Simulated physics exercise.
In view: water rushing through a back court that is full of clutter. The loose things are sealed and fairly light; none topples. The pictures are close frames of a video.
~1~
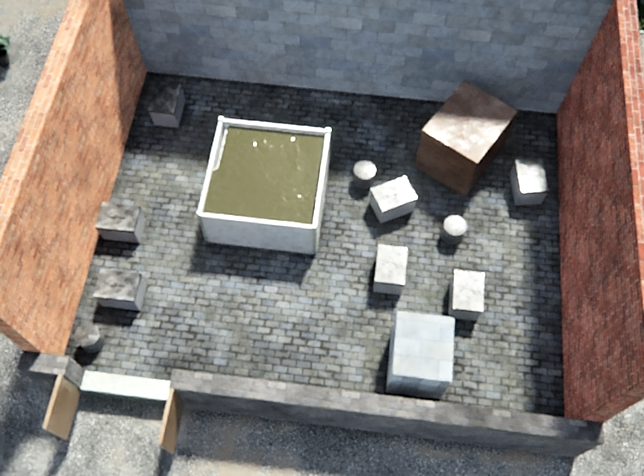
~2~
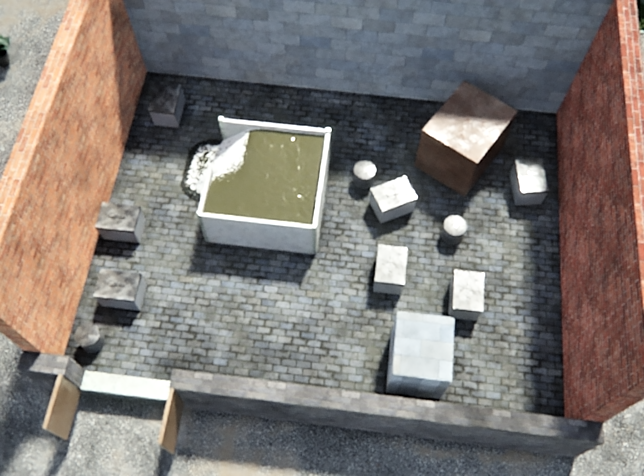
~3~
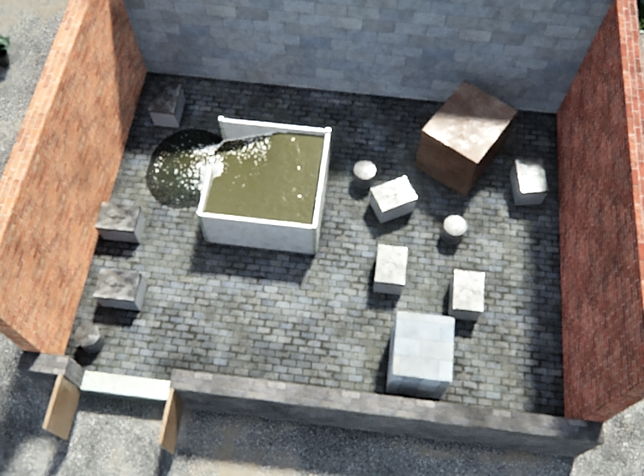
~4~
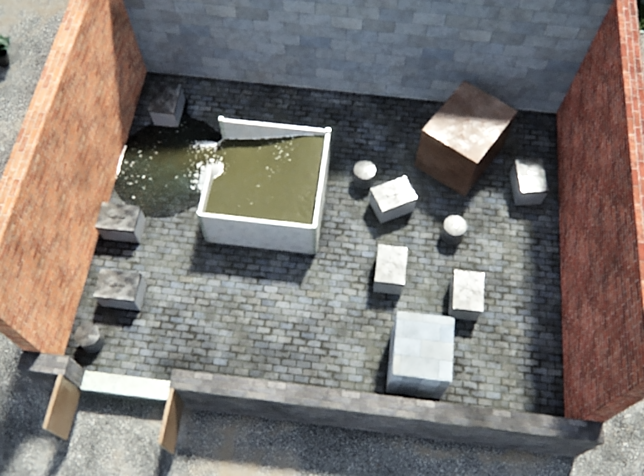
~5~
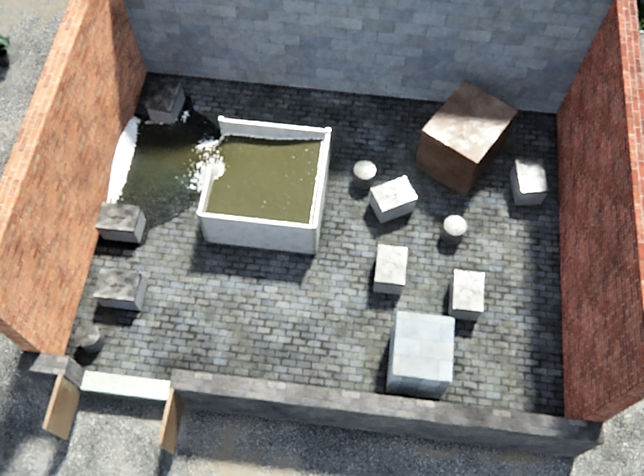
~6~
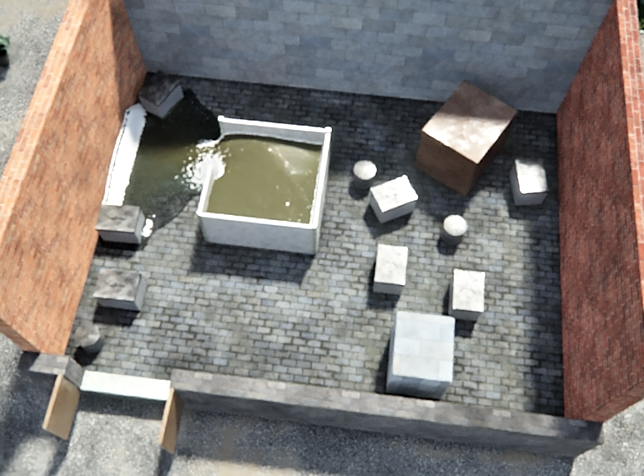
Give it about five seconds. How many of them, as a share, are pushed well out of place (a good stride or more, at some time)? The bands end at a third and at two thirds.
That comes to from one to two thirds.
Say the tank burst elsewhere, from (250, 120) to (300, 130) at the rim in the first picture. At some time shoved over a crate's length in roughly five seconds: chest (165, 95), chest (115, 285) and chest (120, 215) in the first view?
One after the other: Yes, yes, that far or more.
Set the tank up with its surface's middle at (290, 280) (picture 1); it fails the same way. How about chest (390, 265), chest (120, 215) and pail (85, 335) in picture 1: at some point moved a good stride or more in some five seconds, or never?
In turn: Not that far, no, pushed that far.
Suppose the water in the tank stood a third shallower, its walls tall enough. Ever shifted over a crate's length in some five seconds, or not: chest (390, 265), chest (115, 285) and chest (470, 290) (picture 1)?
One after the other: Not that far, swept aside, not that far.
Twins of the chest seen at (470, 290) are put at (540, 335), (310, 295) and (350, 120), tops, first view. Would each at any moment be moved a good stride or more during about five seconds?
In turn: Not that far, never so far, shifted that much.
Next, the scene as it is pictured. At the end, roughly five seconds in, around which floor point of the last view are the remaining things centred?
Near (415, 233).
A moment on, 0 of 10 are well off their spots; 1 afloat.
Next, 4 of 10 are well off their spots; 2 afloat.
Later, 4 of 10 are well off their spots; 1 afloat.
In the end, 4 of 10 are well off their spots, and 4 have been at some point; 1 afloat.
